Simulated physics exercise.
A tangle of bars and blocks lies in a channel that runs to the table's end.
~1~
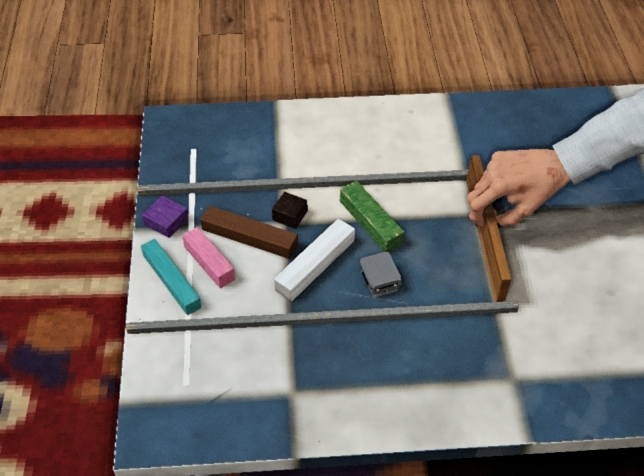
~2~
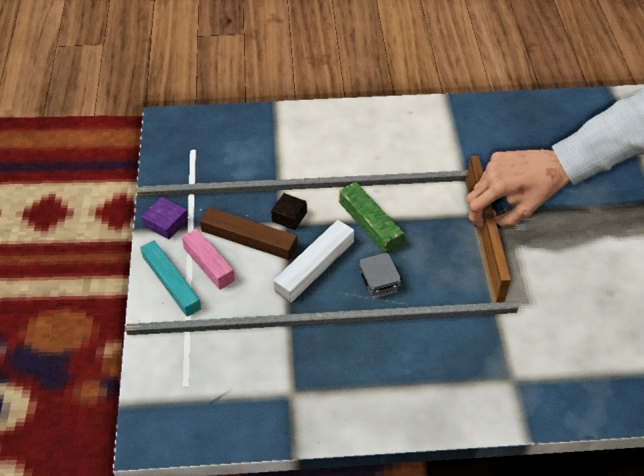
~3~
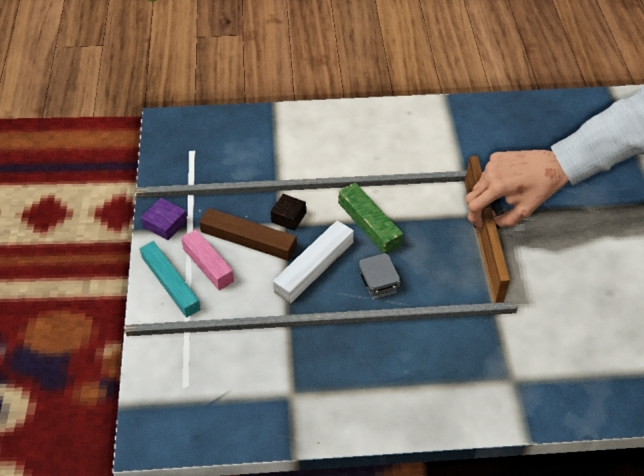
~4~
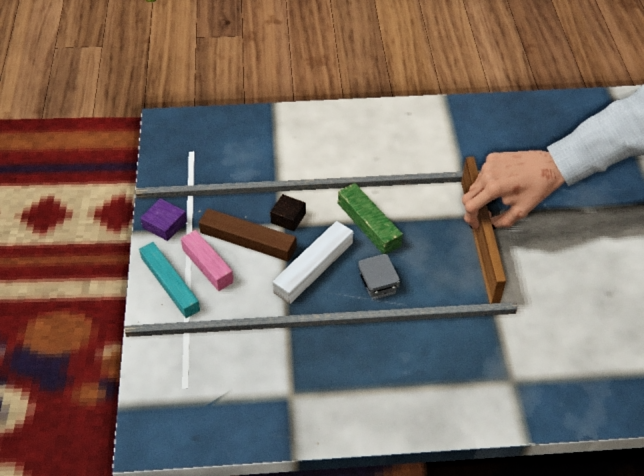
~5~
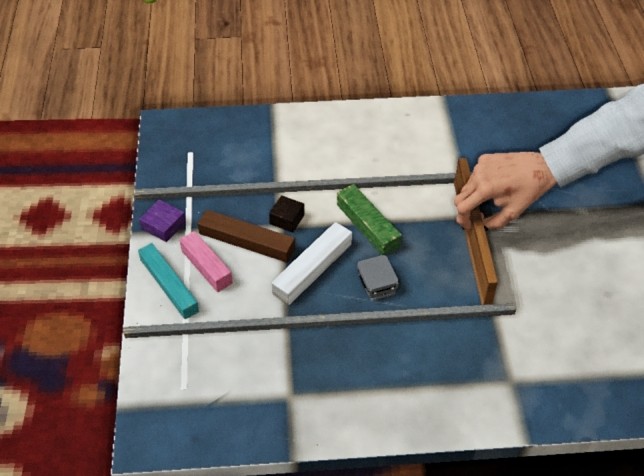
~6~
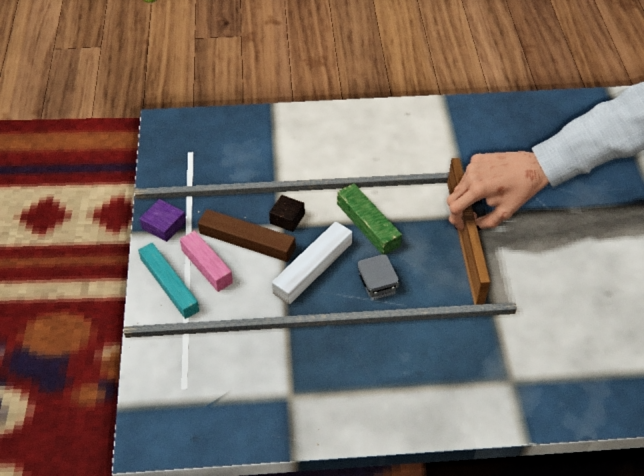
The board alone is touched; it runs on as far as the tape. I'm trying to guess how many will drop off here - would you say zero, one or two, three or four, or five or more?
Count: Three or four.
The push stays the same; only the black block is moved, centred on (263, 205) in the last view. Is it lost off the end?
Result: It does not come off.
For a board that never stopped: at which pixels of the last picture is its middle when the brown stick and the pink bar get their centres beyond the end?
The middle sits near (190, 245) for the first and near (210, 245) for the other.
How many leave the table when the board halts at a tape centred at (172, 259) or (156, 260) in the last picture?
Try by try, 4 and 6.
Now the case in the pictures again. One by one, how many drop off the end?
Total: 4.
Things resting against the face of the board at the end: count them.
Result: 2 in all.
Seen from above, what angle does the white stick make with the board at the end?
Angle: Around 0°.
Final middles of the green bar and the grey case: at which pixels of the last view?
The green bar stops around (177, 225); the grey case around (171, 290).
Soon after, none off yet; purple block at rest near (163, 220); turquoise bar at rest near (168, 280); pink bar at rest near (206, 261).
After that, none off yet; purple block displaced about its own width near (137, 213); turquoise bar at rest near (168, 280); pink bar displaced a little near (194, 261).
In the end, the number that fall off is three or four; gone, brown stick, pink bar, turquoise bar and purple block.
